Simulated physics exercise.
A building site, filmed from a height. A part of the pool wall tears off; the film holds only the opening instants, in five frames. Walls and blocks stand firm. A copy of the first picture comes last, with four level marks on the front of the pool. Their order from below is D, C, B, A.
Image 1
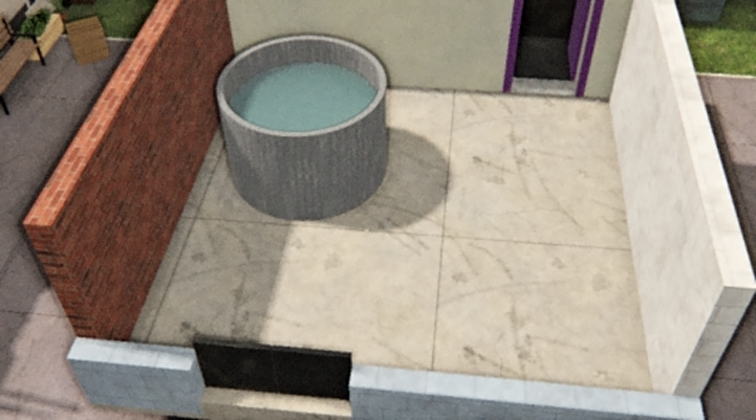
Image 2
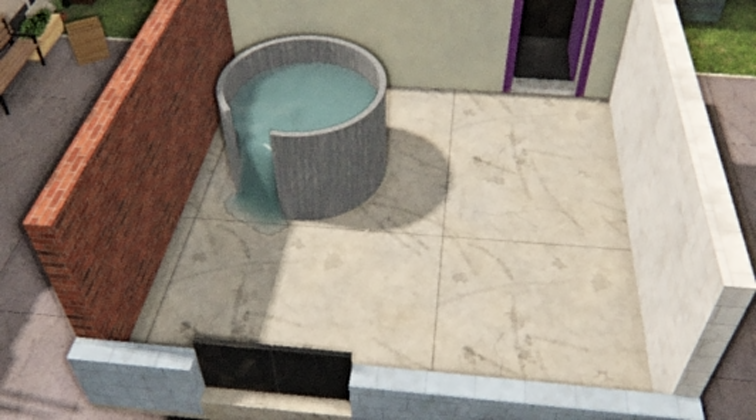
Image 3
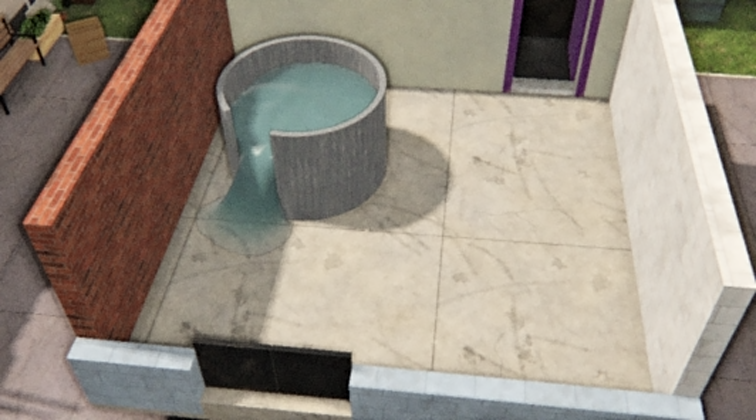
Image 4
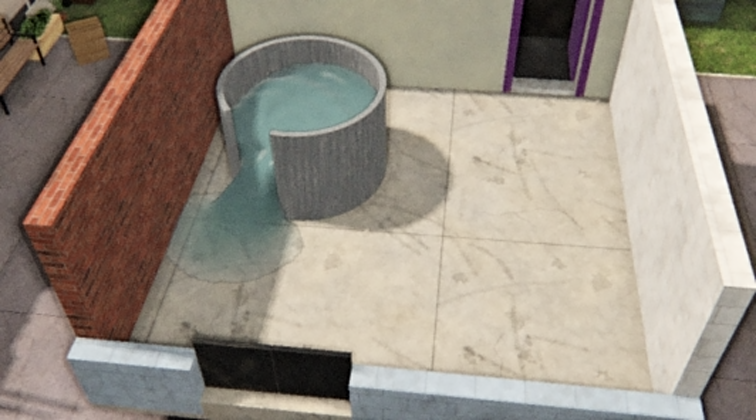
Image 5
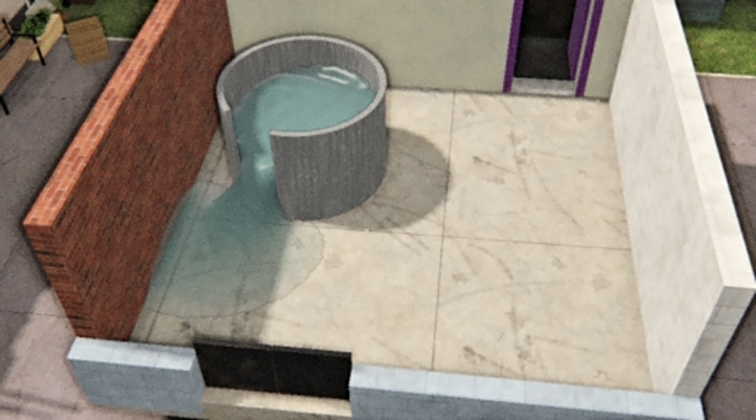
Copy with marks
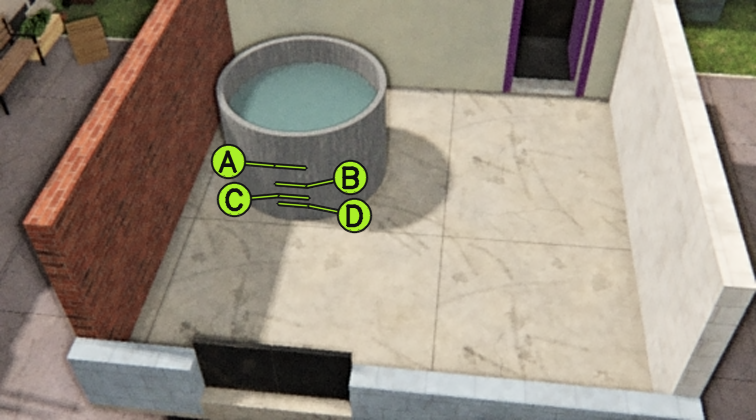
A walled yard with a pale, cracked stone floor is seen from a height, with a red brick wall on the left, a white wall on the right and a low pale-blue wall in front. A round grey pool of blue-green water stands at the back left, with a purple-framed doorway further right. A gap opens in the pool's front left side, and water pours out, spreading forward and leftward across the floor.
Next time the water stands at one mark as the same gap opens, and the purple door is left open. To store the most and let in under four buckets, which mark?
B is the one.
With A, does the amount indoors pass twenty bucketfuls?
No, it does not.
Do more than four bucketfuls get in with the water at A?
Yes, that goes wrong.
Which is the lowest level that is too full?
Level A.
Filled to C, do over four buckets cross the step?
No.
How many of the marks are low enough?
Three of the four.
On the marked copy, A at (289, 166); B at (291, 185); C at (293, 196); D at (293, 204); from the bottom up D, C, B, A.
For level A, about 9 bucketfuls get in.
For level B, a splash gets over, under a bucket.
For level C, nothing gets over.
For level D, nothing gets over.
